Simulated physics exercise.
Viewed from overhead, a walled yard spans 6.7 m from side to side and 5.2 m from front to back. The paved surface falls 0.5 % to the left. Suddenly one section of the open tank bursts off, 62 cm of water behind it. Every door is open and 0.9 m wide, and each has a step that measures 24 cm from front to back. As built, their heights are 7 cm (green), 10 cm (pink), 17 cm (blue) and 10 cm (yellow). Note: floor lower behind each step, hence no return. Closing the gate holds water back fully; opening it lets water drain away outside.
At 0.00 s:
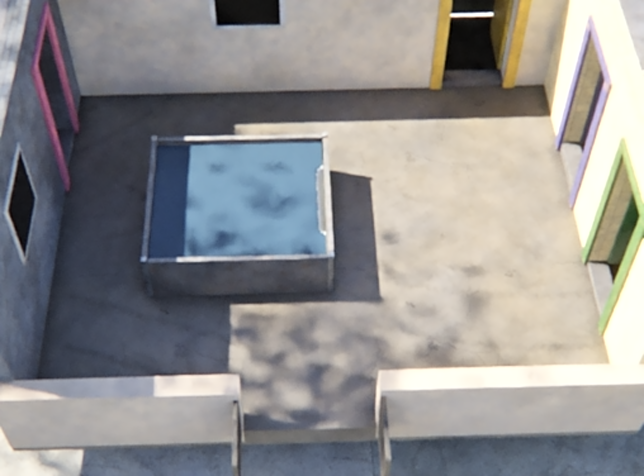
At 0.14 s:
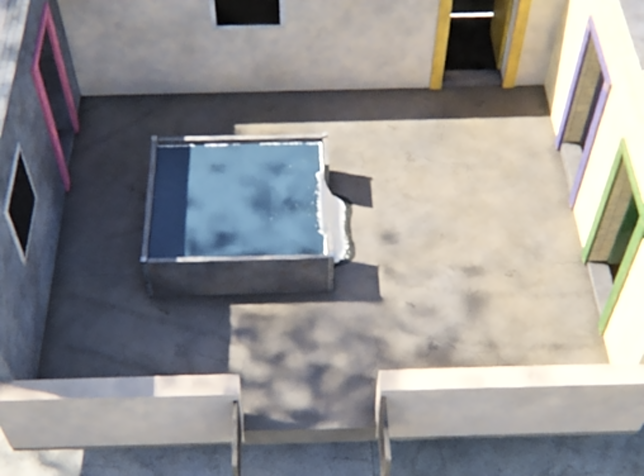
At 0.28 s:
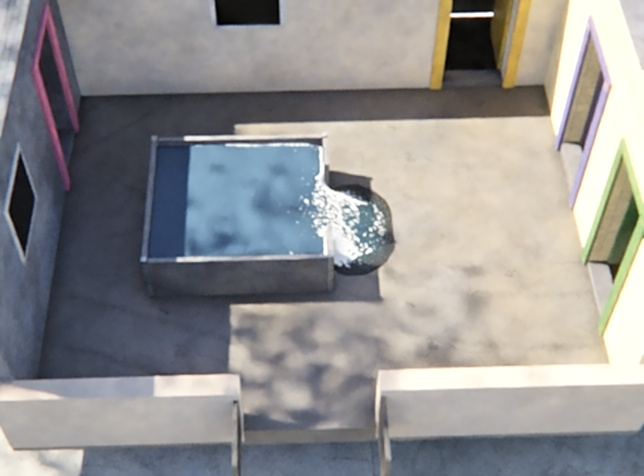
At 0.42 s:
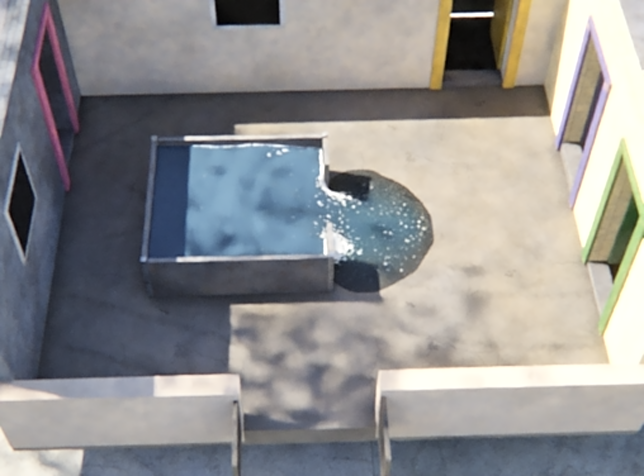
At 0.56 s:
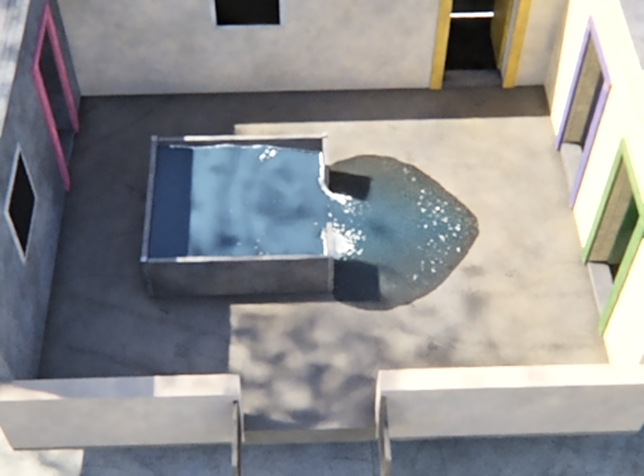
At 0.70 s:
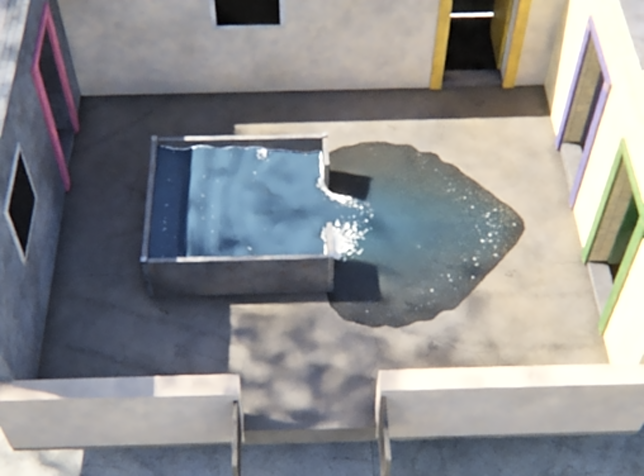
The footage shows a still, open tank of water in a walled yard with colourful doorways before part of its right side bursts open, and foaming water pours through the gap, spreading rightward across the paving in a widening pool.
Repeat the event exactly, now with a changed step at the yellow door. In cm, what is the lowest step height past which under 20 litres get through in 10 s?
Close to 12 cm is just enough.
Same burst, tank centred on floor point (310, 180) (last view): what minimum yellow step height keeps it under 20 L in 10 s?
In that case about 14.0 cm.
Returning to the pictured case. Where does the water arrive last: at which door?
The pink one comes last.
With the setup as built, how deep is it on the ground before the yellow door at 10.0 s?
A ruler would read roughly 7.5 cm.
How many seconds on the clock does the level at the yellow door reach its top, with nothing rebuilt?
3.0 s.
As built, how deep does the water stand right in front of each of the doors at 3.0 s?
Centimetres: Green = 18, pink = 0, blue = 19, yellow = 17.
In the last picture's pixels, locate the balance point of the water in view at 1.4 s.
The water's centre is at about (299, 230).
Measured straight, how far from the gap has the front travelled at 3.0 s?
Distance from gap: Approx. 4.2 m.
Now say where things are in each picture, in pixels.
The first picture shows the open tank at (239, 199) is whole and still, 62 cm deep; the yellow door at (480, 33) is dry.
In the second picture, the gap is at (325, 219), the front 0.3 m out at (346, 257); the back of the open tank holds 62 cm.
In the third picture, water pours out at (325, 219) and has run 0.8 m, to (388, 244); about 10 cm deep outside, 62 cm at the back.
In the fourth picture, the gap is at (325, 219), the front 1.3 m out at (425, 243); the back of the open tank holds 62 cm.
In the fifth picture, the front is at (471, 235), 1.9 m from the gap at (325, 219); 3.1 m2 of floor is wet, 62 cm left at the back.
In the sixth picture, water pours out at (325, 218) and has run 2.5 m, to (517, 230); about 4 cm deep outside, 60 cm at the back; 1.6 m in a straight line remain to the yellow door at (480, 33).
After 1.4 s water covers 35 % of the floor, deepest (32 cm) near (340, 223); it has not reached the yellow door.
After 3.0 s water covers 45 % of the floor, deepest (27 cm) near (544, 92); 17 cm at the yellow door, 4 litres in over its 10 cm step.
After 10.0 s water covers 95 % of the floor, deepest (10 cm) near (169, 101); 8 cm at the yellow door, 40 litres in over its 10 cm step.
At the yellow door as built, the water arrived by 1.9 s and peaked near 17 cm at 3.0 s.
Run again over the same 10 s with other heights there, 47 litres in over 9.5 cm, 12 litres over 13 cm. The limit of 20 litres is kept from about 12 cm up.
